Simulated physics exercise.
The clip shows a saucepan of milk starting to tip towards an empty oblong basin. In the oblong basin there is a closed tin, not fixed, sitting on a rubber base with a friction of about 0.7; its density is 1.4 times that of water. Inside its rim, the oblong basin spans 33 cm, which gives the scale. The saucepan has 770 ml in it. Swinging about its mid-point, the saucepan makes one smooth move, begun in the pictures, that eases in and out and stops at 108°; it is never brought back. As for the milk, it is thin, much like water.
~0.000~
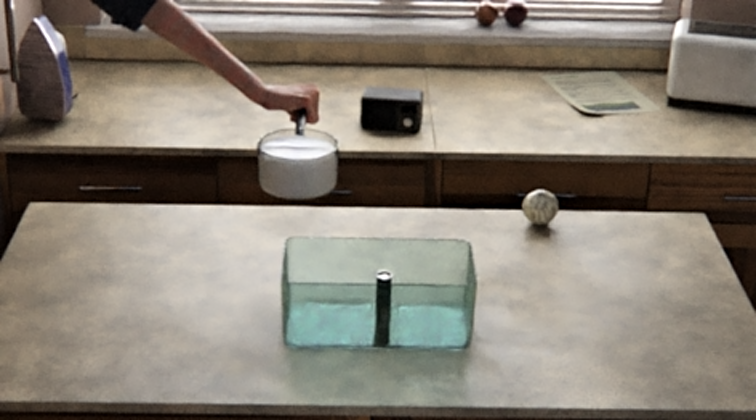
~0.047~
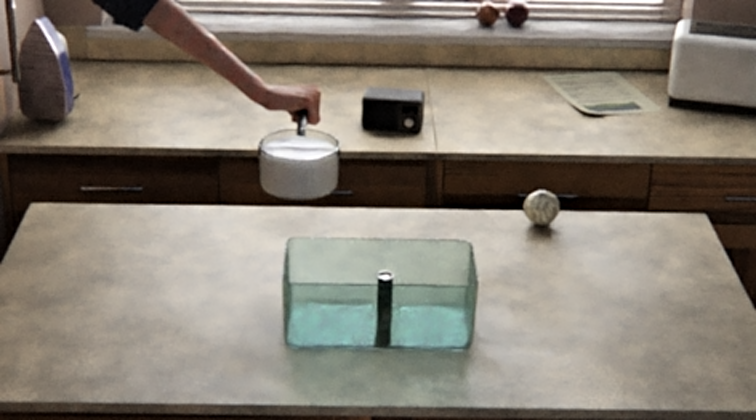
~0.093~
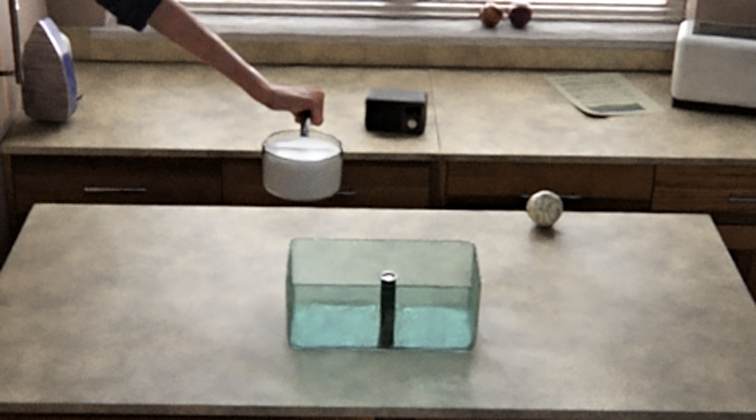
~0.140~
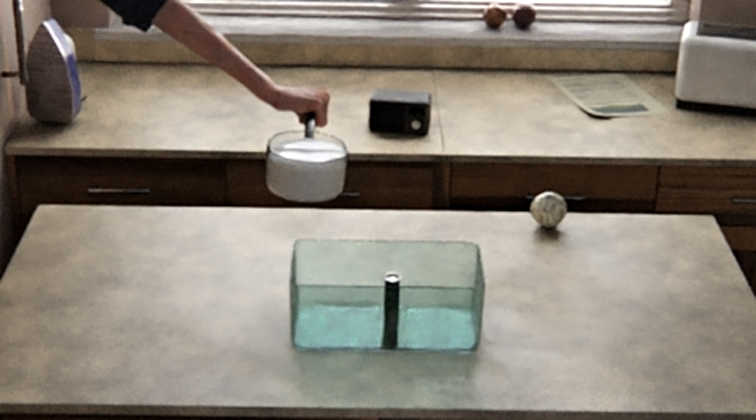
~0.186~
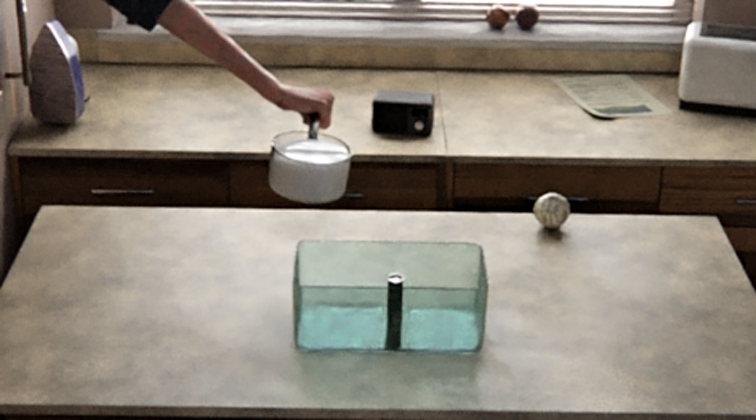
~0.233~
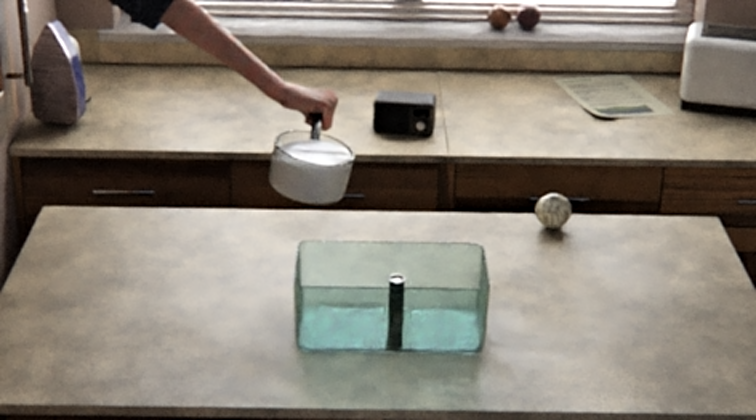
A saucepan of milk, held by a hand, tilts slightly rightward above a clear basin.
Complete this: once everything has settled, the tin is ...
Once everything has settled, the tin is standing up.
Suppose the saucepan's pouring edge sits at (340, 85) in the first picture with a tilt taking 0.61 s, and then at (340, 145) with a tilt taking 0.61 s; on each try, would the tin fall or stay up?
Try 1: Still standing; try 2: Tipped over.
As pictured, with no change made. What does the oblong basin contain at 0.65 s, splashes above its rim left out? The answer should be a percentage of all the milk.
The basin holds roughly 10 in a hundred parts at that moment.
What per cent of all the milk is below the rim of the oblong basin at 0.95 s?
I'd put it at roughly 78 per cent.
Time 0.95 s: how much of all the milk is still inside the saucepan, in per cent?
10 per cent or so.
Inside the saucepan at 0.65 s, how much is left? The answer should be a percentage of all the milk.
Fraction remaining: Approx. 56 per cent.
Then, 0.65 s in, the tilt is 68° and 55 per cent is still to pour; the tin stands where it began.
Then, 0.95 s in, the tilt is 102° and 9 per cent is still to pour; the tin stands where it began.
Then, 1.27 s in, the tilt is 108° and 0 per cent is still to pour; the tin stands where it began.
Then, 1.61 s in, the tilt is 108° and 0 per cent is still to pour; the tin stands where it began.
Finally, the tin stands where it began.
